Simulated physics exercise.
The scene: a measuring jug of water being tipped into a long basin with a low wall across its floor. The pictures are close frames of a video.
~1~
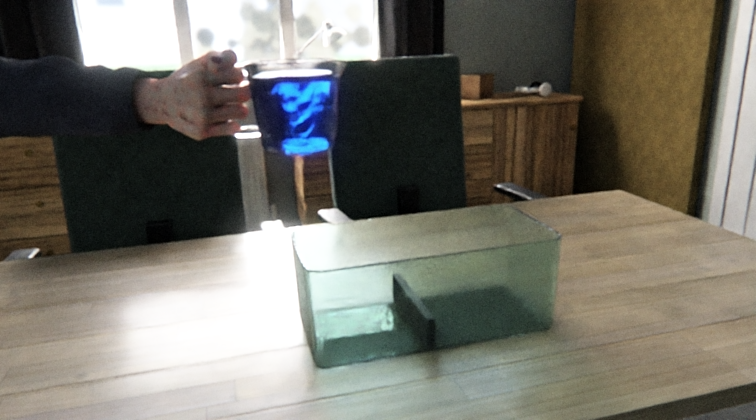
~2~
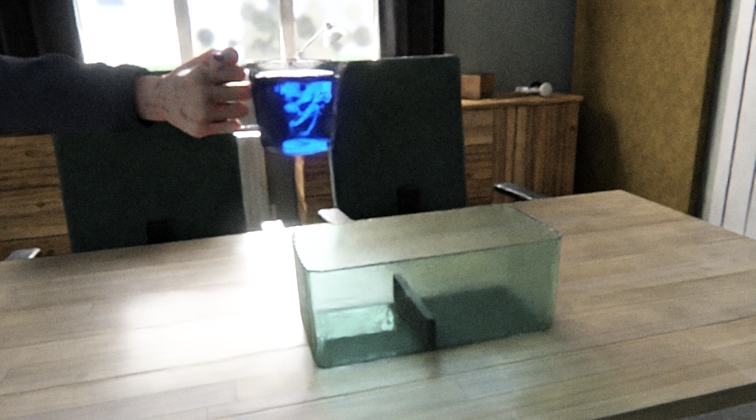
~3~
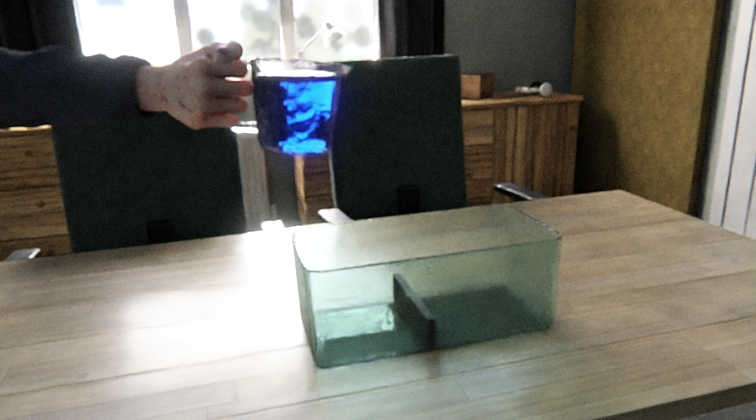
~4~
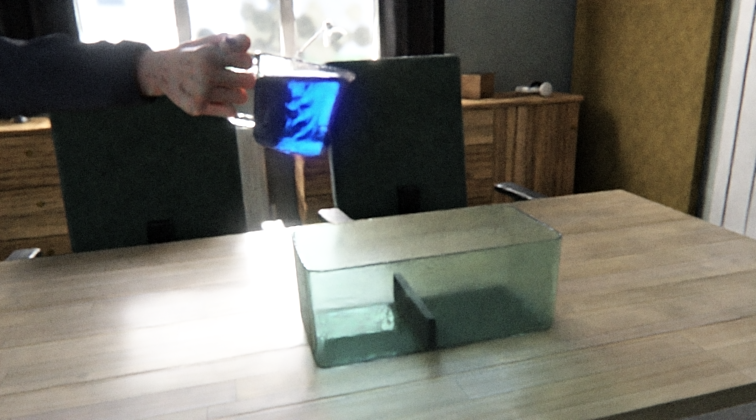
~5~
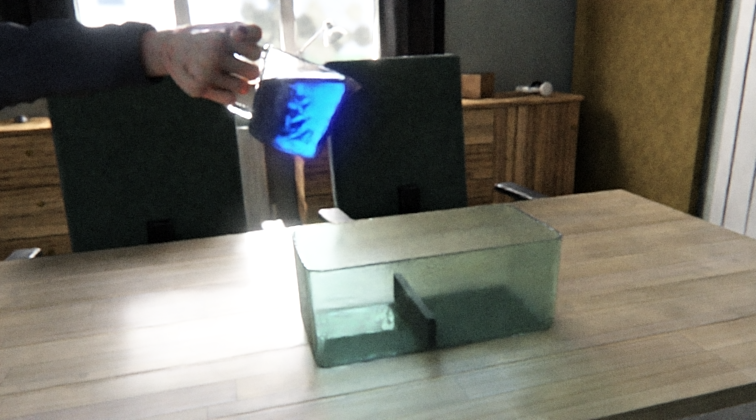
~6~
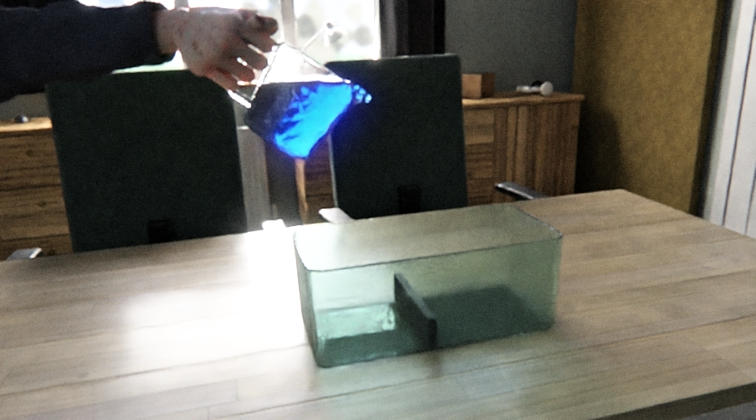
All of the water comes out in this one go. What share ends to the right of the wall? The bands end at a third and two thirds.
In the end between a third and two thirds is right of the wall.
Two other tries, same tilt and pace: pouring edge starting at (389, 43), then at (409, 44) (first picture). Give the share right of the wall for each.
In turn 90 and 90 in a hundred.
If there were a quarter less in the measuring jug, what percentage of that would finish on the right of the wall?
Some 20 per cent.
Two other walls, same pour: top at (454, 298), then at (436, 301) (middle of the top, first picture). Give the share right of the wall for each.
Roughly 15 per cent, and 15 per cent.
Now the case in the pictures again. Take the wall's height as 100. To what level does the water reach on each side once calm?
Left: 30 %. Right: 20 %.
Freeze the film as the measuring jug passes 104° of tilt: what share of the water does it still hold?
It comes to 35 per cent or so.
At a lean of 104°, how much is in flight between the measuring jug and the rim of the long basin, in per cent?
It comes to 40 per cent or so.
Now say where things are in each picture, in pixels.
In the first picture, it leans 0°; its right rim is at (349, 60); the water meets the walls at (251, 78) and (337, 73); the long basin's rim runs from (297, 251) to (534, 221); the wall's top is at (412, 295).
In the second picture, it leans 2°; its right rim is at (351, 62); the water meets the walls at (252, 77) and (338, 73).
In the third picture, it leans 6°; its right rim is at (354, 67); the water meets the walls at (255, 76) and (341, 76).
In the fourth picture, it leans 14°; its right rim is at (358, 75); the water meets the walls at (258, 76) and (346, 77).
In the fifth picture, it leans 24°; its right rim is at (362, 86); the water meets the walls at (260, 81) and (354, 79).
In the sixth picture, it leans 36°; its right rim is at (364, 100); the water meets the walls at (254, 97) and (361, 91); 2 per cent is over the edge.
A moment on, the measuring jug is tipped right over and 35 per cent is still to pour, 6 is left of the wall and 21 right of it.
Next, the measuring jug is tipped right over and 1 per cent is still to pour, 53 is left of the wall and 39 right of it.
Then the measuring jug is tipped right over and 0 per cent is still to pour, 55 is left of the wall and 41 right of it.
Later the measuring jug is tipped right over and 0 per cent is still to pour, 56 is left of the wall and 42 right of it.
At rest 56 per cent lies left of the wall, 42 right of it and 3 outside.
